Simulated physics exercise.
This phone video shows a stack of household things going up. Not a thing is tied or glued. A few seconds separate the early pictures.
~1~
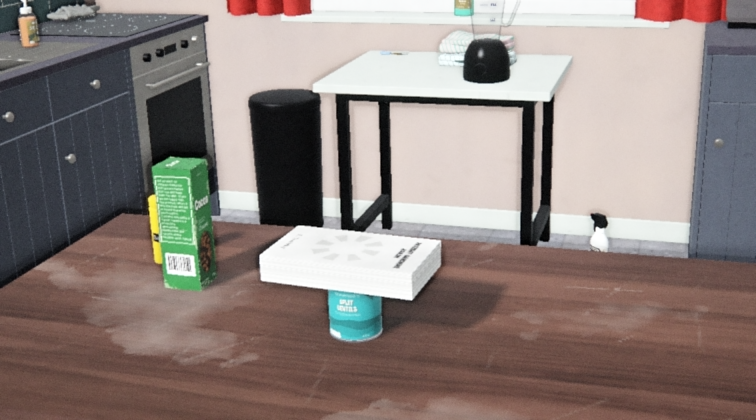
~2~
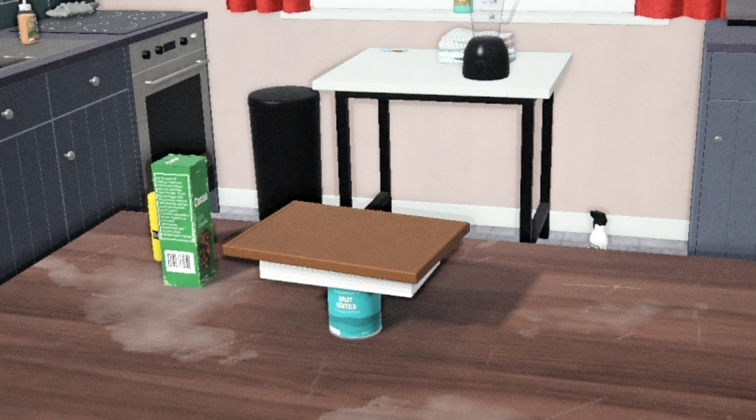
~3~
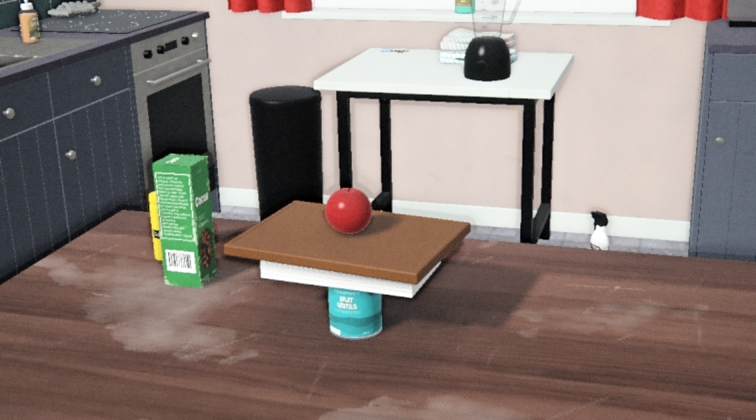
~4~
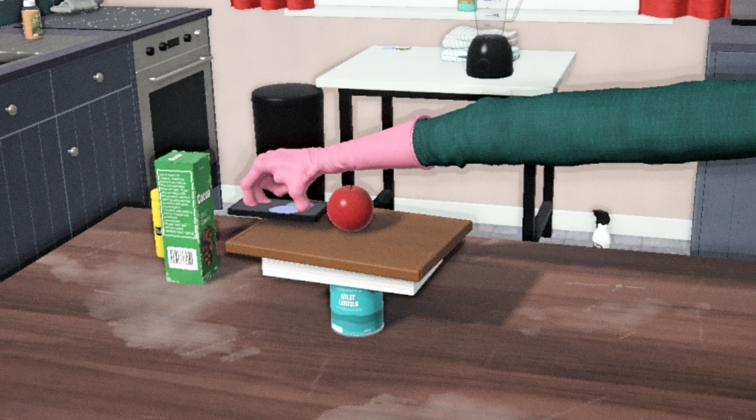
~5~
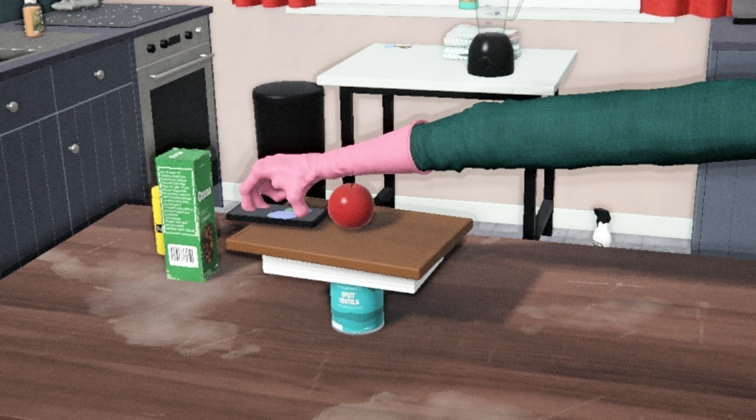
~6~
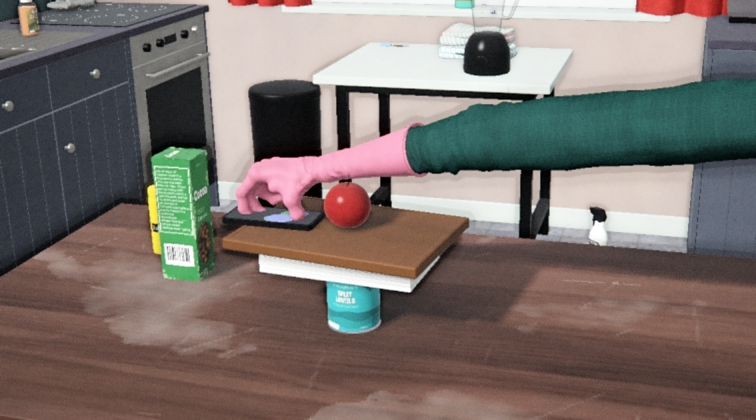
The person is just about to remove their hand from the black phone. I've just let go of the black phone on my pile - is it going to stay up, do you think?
Yes, it will stay up.
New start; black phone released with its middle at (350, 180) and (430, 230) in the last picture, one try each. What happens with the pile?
Case A: It comes down; case B: It does not fall.
Then, 0.60 s later than the last frame, all is still.
Then, 1.50 s later than the last frame, black phone resting near (273, 218).
When it is over, all 7 as before. End places, in pixels of the last picture, black phone near (273, 218). The pile holds.
